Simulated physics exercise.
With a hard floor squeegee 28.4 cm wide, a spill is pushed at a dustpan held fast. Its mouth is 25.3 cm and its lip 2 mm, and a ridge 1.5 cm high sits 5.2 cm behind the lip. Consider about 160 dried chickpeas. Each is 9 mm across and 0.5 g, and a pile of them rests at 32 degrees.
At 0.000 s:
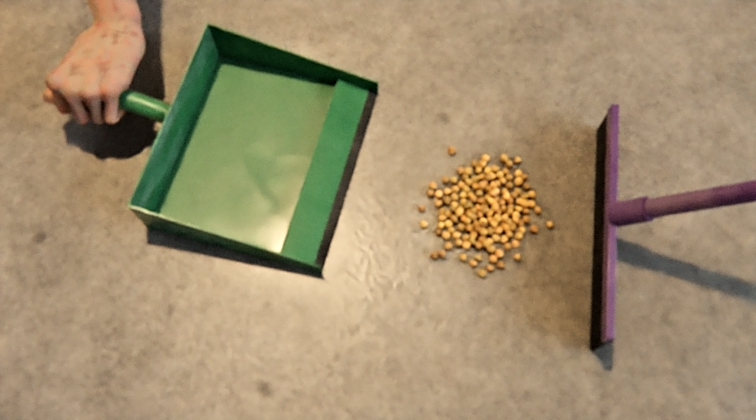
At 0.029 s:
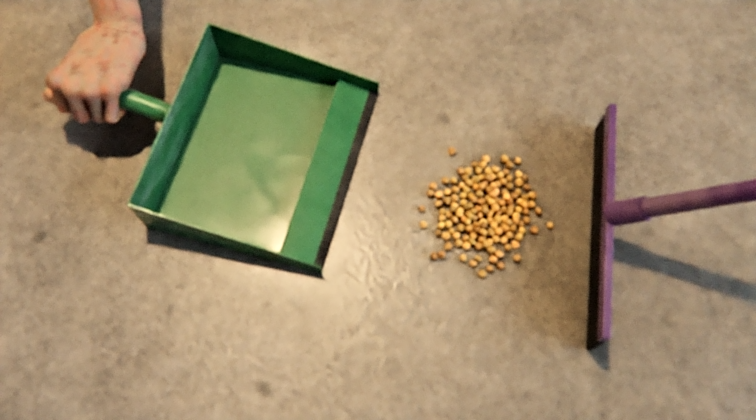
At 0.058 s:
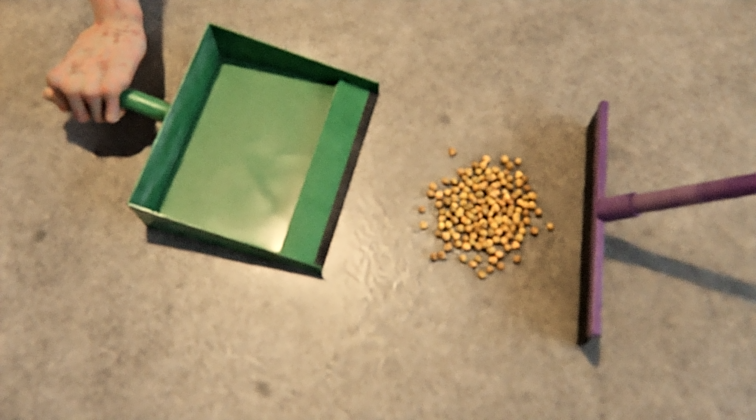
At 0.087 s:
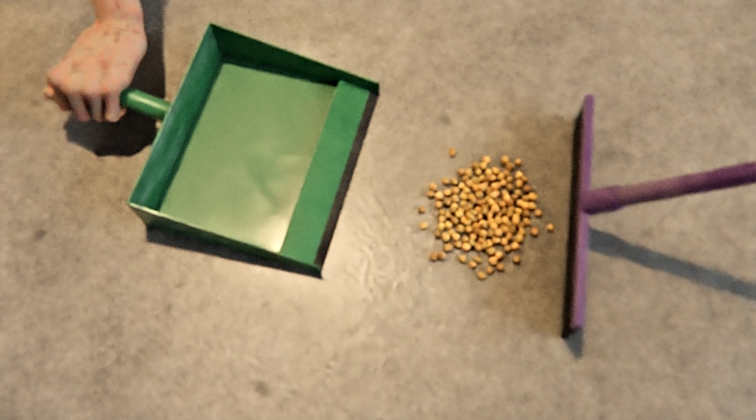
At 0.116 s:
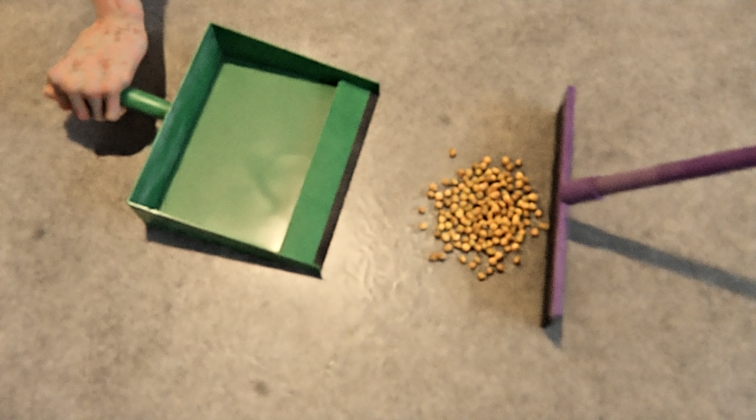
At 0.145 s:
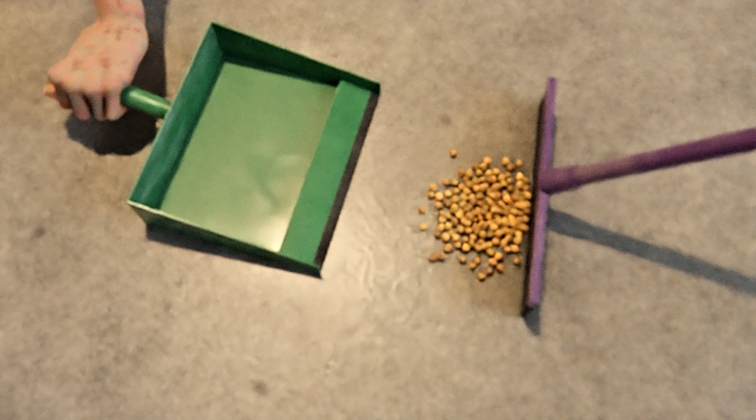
On a concrete floor, a purple squeegee slides left into a pile of chickpeas while a hand holds a green dustpan still.
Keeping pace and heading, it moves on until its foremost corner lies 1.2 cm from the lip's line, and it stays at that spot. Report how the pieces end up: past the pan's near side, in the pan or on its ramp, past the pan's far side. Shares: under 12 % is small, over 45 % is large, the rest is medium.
Near side: A small share; pan: A medium share; far side: A small share.
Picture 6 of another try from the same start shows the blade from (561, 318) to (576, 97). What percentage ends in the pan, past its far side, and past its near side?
Pan 25 % / far 5 % / near 0 %.
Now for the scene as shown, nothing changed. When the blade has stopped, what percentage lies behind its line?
Around 0 in a hundred.
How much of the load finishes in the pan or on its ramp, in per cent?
Around 35 percent.
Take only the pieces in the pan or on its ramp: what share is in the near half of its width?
Something like 30 per cent of the catch.
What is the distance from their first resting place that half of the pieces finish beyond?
About 18 cm.
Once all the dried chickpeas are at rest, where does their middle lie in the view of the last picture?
Near (356, 161).
Then, at 0.27 s, middle of the blade 11 cm from the lip; 0 % over the lip, far side 0 %, near side 0 %.
After 0.35 s, middle of the blade 5 cm from the lip; 0 % over the lip, far side 0 %, near side 0 %.
After 0.57 s, middle of the blade 3 cm from the lip; 40 % over the lip, far side 5 %, near side 5 %.
By 1.1 s all is still; near side 5 %, pan 35 %, far side 5 %, in front of the lip or behind the blade 55 %.
